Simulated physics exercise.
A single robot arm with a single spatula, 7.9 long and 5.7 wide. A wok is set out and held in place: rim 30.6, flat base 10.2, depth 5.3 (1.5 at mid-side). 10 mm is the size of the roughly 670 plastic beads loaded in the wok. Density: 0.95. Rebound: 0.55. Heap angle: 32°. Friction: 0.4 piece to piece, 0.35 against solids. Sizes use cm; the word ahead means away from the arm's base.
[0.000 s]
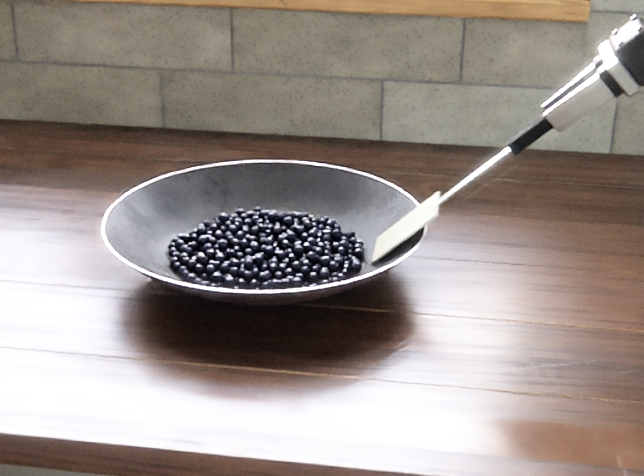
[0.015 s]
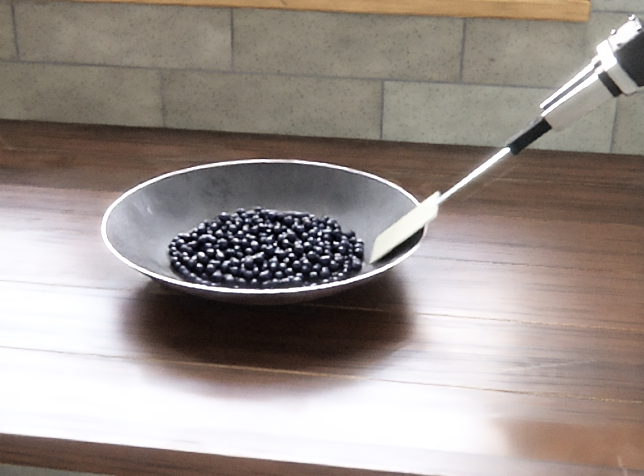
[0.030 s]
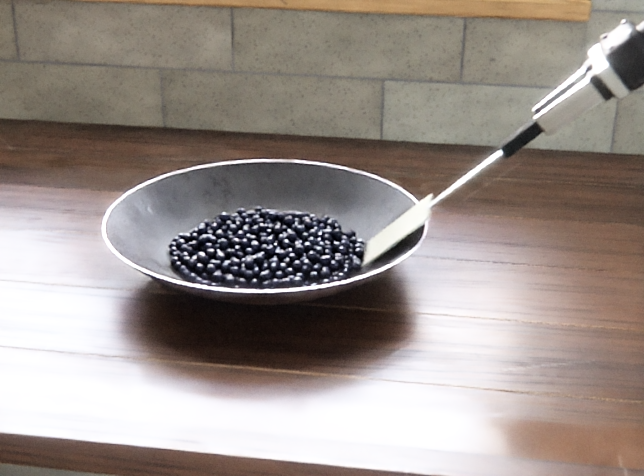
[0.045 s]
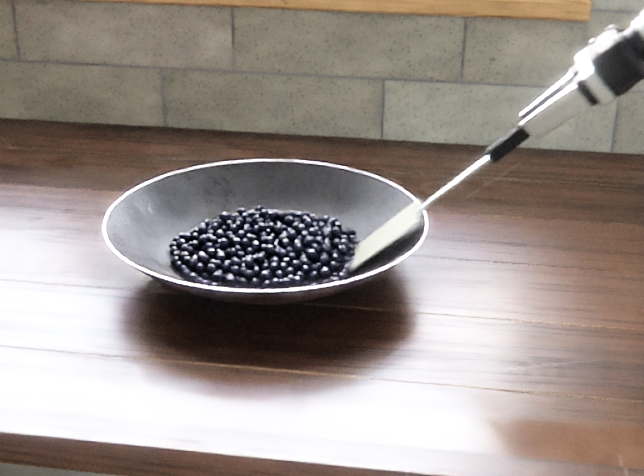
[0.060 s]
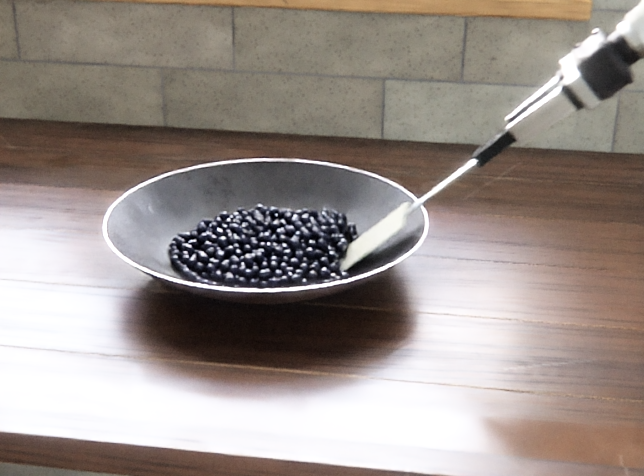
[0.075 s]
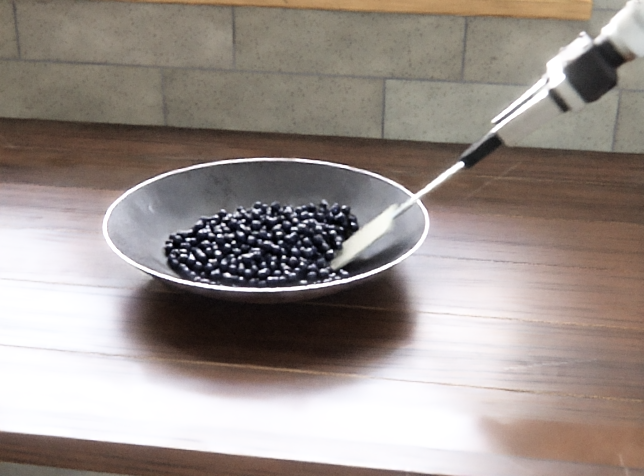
A robot arm slid its pale spatula down the right side of a wok and into a pile of shiny black beans, nudging them slightly left while the wok stayed still.
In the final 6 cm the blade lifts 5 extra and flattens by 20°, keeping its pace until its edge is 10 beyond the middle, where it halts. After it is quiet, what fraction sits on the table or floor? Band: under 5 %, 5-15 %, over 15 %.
5-15 %.
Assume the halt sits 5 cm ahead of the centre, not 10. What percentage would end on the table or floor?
Then roughly 0 percent would finish on the table or floor.
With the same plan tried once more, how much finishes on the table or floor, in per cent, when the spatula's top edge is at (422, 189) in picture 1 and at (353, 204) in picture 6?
Some 20 percent ends up on the table or floor.
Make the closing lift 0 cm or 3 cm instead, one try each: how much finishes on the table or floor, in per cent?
First try about 5 %, second try about 10 %.
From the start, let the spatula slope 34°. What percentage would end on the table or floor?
I'd expect near 10 percent then.
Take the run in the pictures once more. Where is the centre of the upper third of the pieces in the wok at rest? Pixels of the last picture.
Somewhere near (188, 236) in the last picture.
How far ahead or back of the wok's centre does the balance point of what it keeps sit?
Ahead, by about 3.5 cm.
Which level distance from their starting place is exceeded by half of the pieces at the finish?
The figure is about 3 cm.
By 0.15 s, sloping 43°, highest piece 5 above the table; 674 in the wok.
By 0.22 s, sloping 38°, highest piece 6 above the table; 674 in the wok.
By 0.46 s, sloping 23°, highest piece 8 above the table; 615 in the wok, 24 on the table or floor, 35 on the blade or in flight.
By 1.51 s, sloping 23°, highest piece 5 above the table; 615 in the wok, 59 on the table or floor.
Final count, 615 in the wok, 59 on the table or floor. That is 9 % on the table or floor.
